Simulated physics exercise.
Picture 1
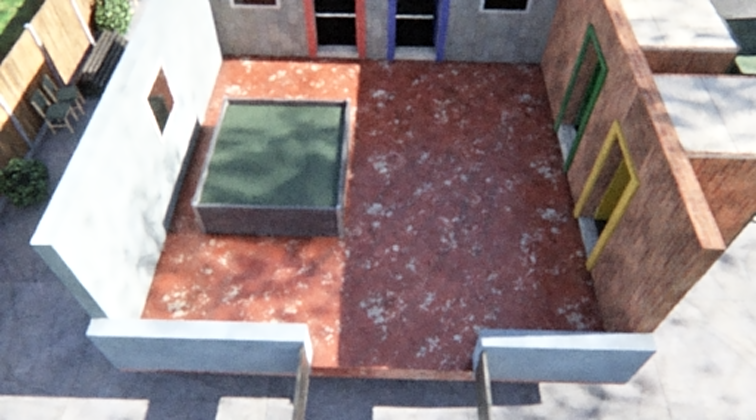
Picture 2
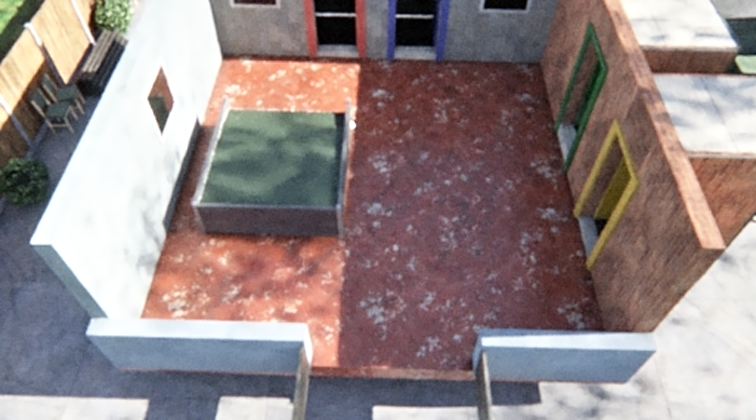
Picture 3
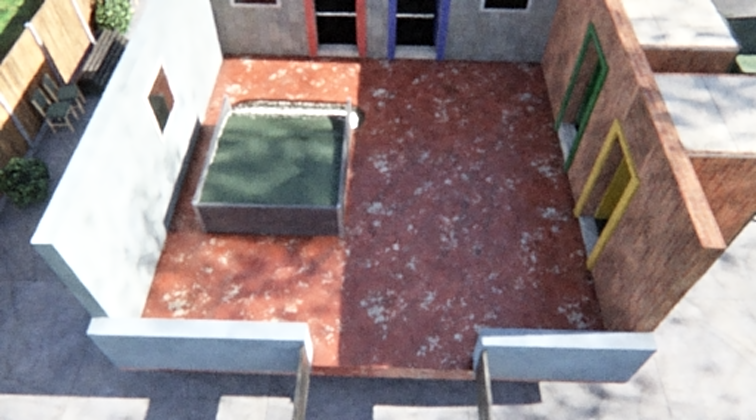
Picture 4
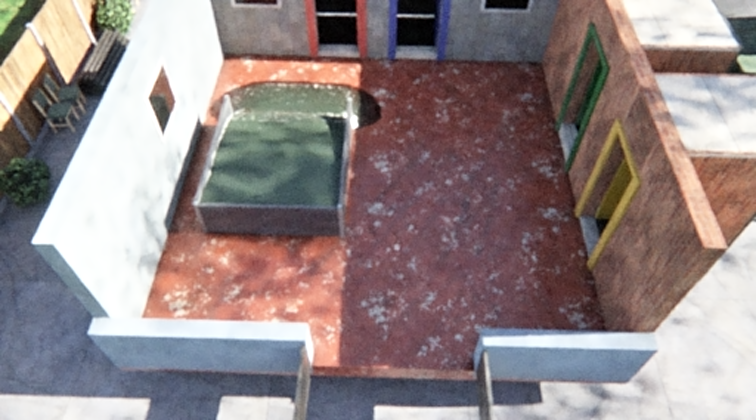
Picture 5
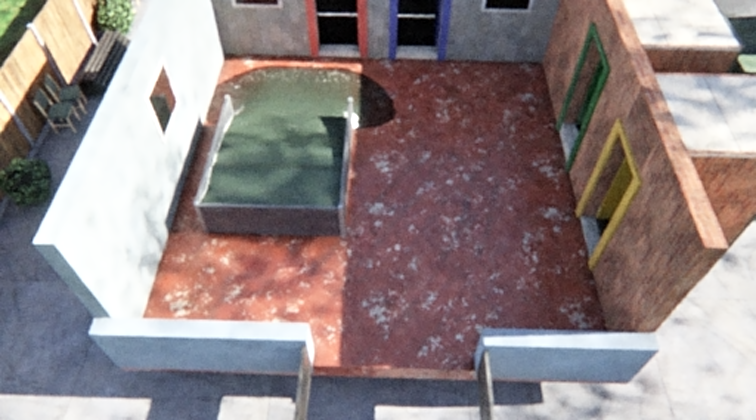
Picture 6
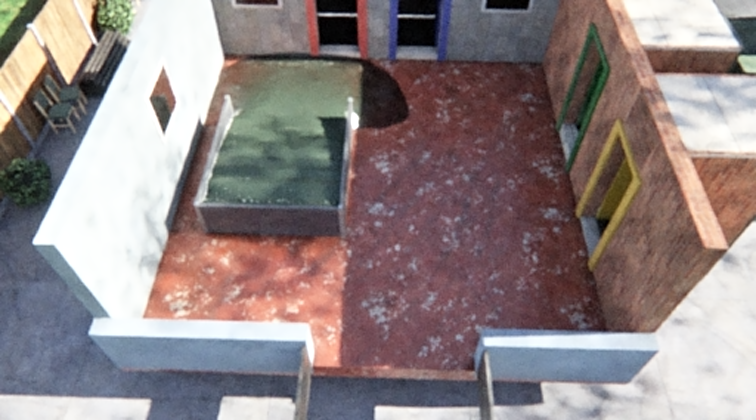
Green water pours out the far side of a raised tank and spreads across the reddish floor.
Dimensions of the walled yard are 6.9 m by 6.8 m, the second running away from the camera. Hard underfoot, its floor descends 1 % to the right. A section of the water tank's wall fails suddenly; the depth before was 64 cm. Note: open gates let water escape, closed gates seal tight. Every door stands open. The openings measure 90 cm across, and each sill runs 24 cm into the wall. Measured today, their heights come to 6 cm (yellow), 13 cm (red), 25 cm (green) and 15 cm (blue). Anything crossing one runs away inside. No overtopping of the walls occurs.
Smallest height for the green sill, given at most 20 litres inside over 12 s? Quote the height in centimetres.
About 10.5 cm.
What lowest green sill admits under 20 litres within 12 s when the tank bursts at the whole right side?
Some 28 centimetres.
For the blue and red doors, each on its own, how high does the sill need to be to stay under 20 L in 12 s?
Roughly 13.0 cm at blue and 35 cm at red.
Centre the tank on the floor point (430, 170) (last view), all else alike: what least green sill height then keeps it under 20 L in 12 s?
Roughly 6.5 centimetres.
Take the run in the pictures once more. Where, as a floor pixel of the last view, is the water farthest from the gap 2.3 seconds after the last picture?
Somewhere near the pixel (541, 66).
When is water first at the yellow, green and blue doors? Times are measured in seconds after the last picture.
Yellow 3.6 s, green 2.8 s, blue 0.5 s.
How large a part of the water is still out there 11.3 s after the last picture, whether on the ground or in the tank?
Some 80 %.
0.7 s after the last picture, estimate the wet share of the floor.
The wet part is about 20 per cent.
Then, 0.7 s after the last picture water covers 20 % of the floor, deepest (42 cm) near (225, 57); it has not reached the green door.
Then, 2.3 s after the last picture water covers 30 % of the floor, deepest (32 cm) near (225, 57); it has not reached the green door.
Then, 11.3 s after the last picture water covers 95 % of the floor, deepest (12 cm) near (598, 359); 8 cm at the green door, 0 litres in over its 25 cm sill.
At the green door as built, the water peaked near 15 cm, 4.5 s after the last picture.
Run again over the same 12 s with other heights there, 41 litres in over 8.5 cm, 12 litres over 11.5 cm. The limit of 20 litres is kept from about 10.5 cm up.
